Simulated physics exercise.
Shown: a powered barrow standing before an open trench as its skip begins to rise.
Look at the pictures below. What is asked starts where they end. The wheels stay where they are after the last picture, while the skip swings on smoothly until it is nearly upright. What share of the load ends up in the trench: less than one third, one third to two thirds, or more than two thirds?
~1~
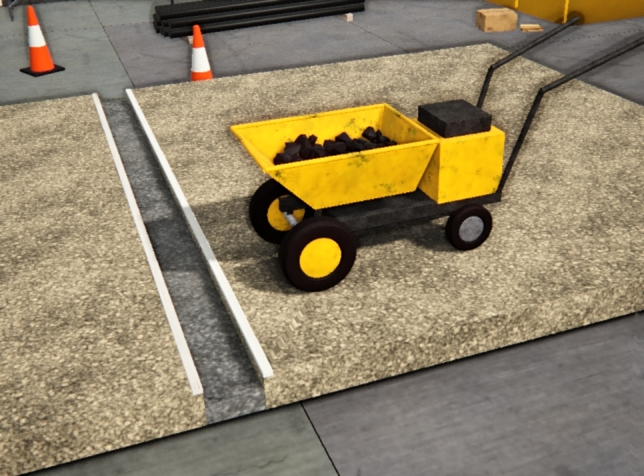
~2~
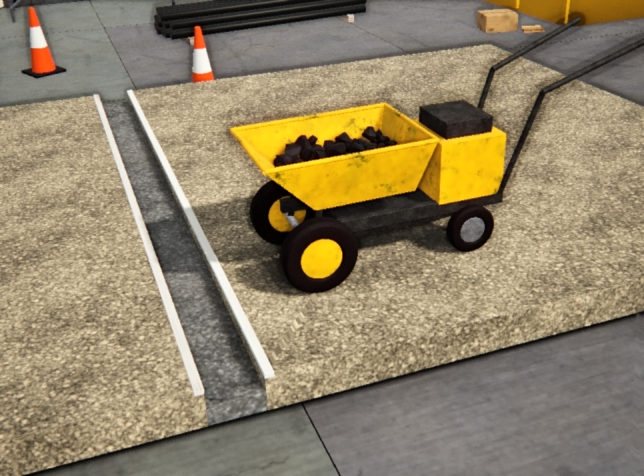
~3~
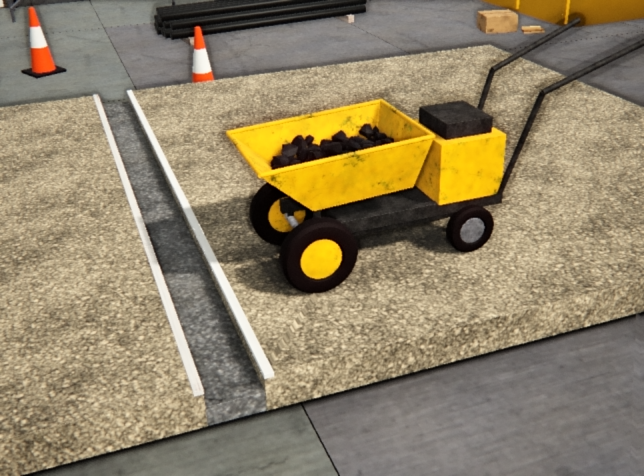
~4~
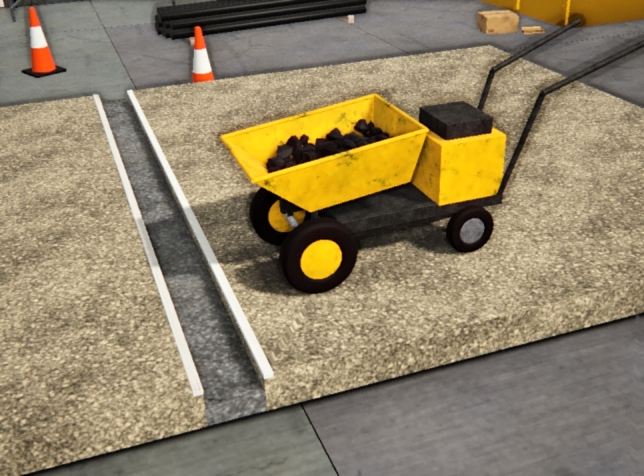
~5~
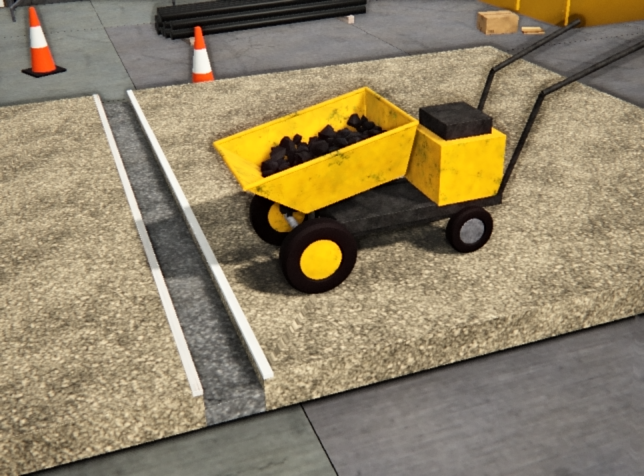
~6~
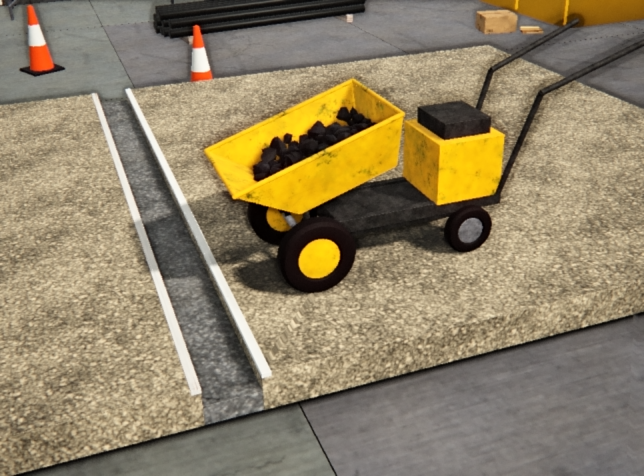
Fraction in: One third to two thirds.
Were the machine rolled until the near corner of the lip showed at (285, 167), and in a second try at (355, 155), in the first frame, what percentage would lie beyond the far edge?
Try 1: 10 %. Try 2: 0 %.
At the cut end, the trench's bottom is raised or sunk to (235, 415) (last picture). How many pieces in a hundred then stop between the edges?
It lands somewhere near 70 percent.
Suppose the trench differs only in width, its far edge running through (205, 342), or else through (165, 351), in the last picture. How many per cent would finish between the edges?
Estimated share: Try 1 approx. 10 in a hundred, try 2 approx. 70 in a hundred.
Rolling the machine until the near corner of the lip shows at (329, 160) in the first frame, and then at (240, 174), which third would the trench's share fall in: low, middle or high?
Try one, the middle third; try two, less than a third.
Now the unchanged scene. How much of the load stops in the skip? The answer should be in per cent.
All told, it is near 15 percent.
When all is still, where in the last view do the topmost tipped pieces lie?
In the last picture, the peak is close to (163, 285).
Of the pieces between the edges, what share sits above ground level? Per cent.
About 30 %.
Shortly afterwards, skip tipped steeply; the whole lot in the skip.
Next, skip tipped right over; near two thirds in the skip; near a quarter in or heaped over the trench; a little beyond it.
Some moments later, skip tipped right over; near a quarter in the skip; near half in or heaped over the trench; near a third beyond it.
In the end, skip tipped right over; a little in the skip; near half in or heaped over the trench; near a third beyond it.
